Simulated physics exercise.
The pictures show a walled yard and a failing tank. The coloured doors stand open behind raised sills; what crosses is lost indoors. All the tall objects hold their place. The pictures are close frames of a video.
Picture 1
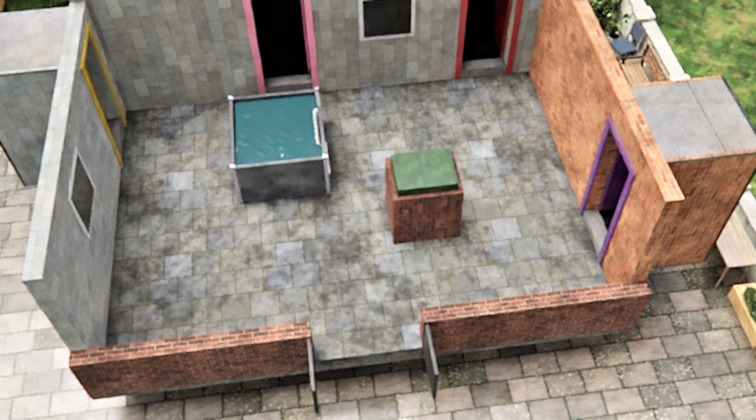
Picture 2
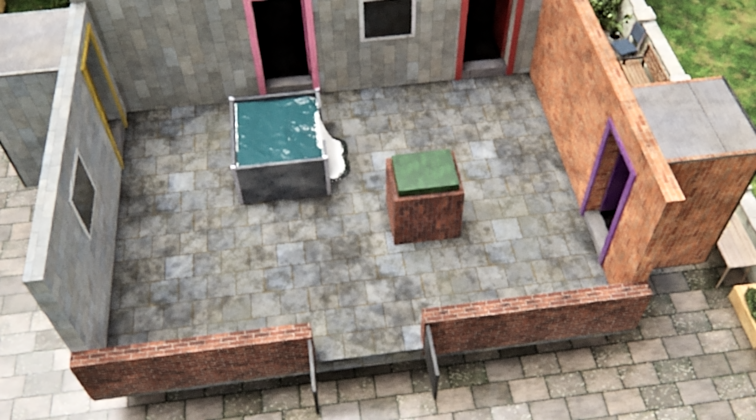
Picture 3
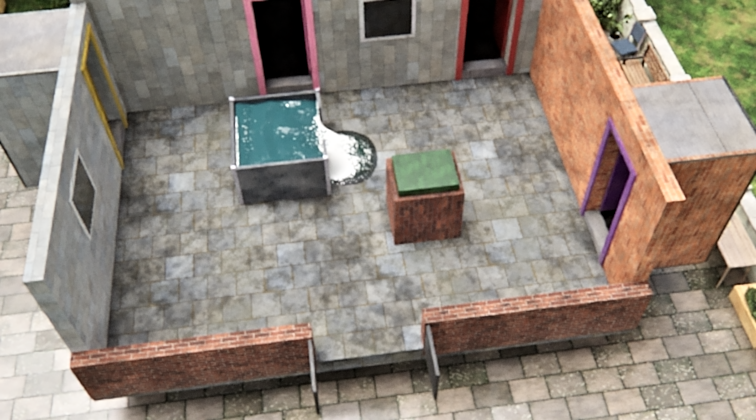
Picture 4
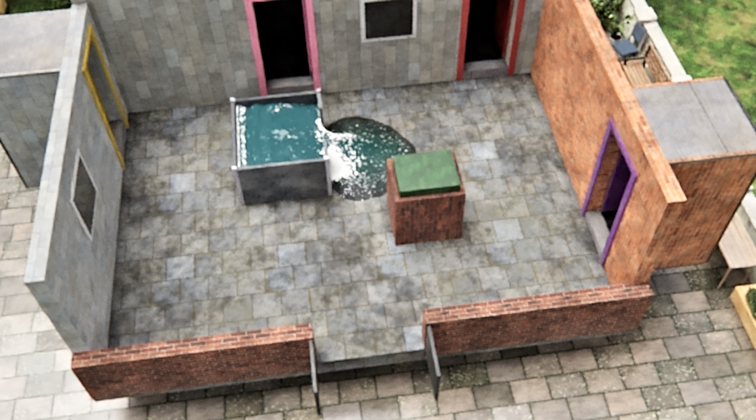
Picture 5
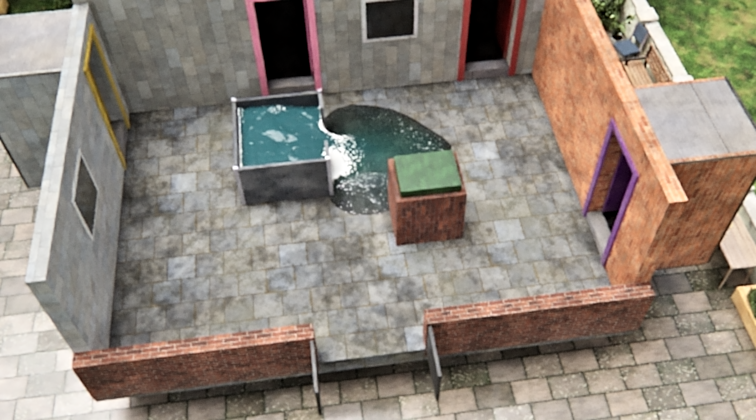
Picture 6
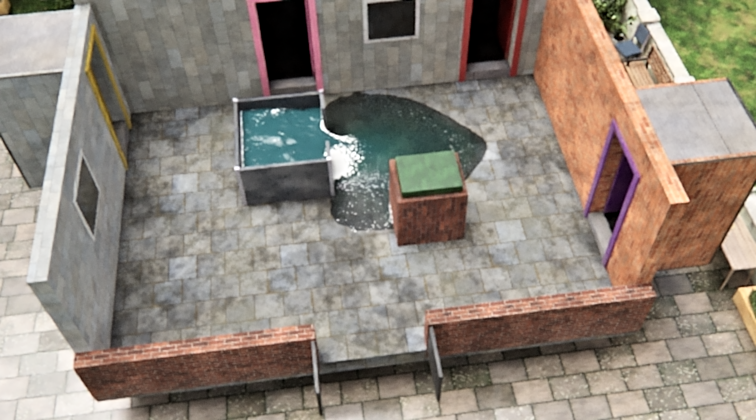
Walled yard with an open tank of water bursting at its right side, water pouring out and spreading around a green-topped brick block.
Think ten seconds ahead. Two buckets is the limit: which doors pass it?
The purple door stays under that; the pink door stays under that; the yellow door stays under that; the red door stays under that.
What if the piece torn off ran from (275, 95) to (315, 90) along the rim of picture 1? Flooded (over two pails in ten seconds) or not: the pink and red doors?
In short: The pink one passes that mark, the red one is under.
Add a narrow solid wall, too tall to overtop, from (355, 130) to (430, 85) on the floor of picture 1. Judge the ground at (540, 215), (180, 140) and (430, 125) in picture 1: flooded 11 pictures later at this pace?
One after the other: Wet, free of water, awash.
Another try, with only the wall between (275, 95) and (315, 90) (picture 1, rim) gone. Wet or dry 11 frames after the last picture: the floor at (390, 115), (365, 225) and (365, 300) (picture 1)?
One after the other: Wet, free of water, clear.
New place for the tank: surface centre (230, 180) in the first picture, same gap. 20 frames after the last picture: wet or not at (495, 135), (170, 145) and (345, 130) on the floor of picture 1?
In that order: Flooded, free of water, awash.
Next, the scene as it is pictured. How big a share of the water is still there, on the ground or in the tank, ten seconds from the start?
Some 96 per cent.
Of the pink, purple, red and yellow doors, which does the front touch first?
I say the red-painted one.
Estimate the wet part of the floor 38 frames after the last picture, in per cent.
Some 55 per cent.
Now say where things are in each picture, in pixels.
In the first frame, the open tank at (277, 130) is whole and still.
In the second frame, water pours out at (322, 146) and has run to (345, 172).
In the third frame, water pours out at (322, 148) and has run to (373, 159).
In the fourth frame, water pours out at (323, 149) and has run to a hidden place.
In the fifth frame, water pours out at (325, 149) and has run to a hidden place.
In the sixth frame, water pours out at (326, 150) and has run to (481, 147).
A moment on, water covers 30 % of the floor; the purple door not reached, the pink door not reached, the yellow door not reached, the red door wet at the sill, nothing in.
Next, water covers 35 % of the floor; the purple door wet at the sill, nothing in, the pink door not reached, the yellow door not reached, the red door wet at the sill, nothing in.
Then, water covers 40 % of the floor; the purple door wet at the sill, nothing in, the pink door not reached, the yellow door not reached, the red door wet at the sill, nothing in.
Later, water covers 55 % of the floor; the purple door wet at the sill, nothing in, the pink door wet at the sill, nothing in, the yellow door not reached, the red door under two buckets in.
In the end, water covers 90 % of the floor; the purple door wet at the sill, nothing in, the pink door wet at the sill, nothing in, the yellow door wet at the sill, nothing in, the red door under two buckets in.
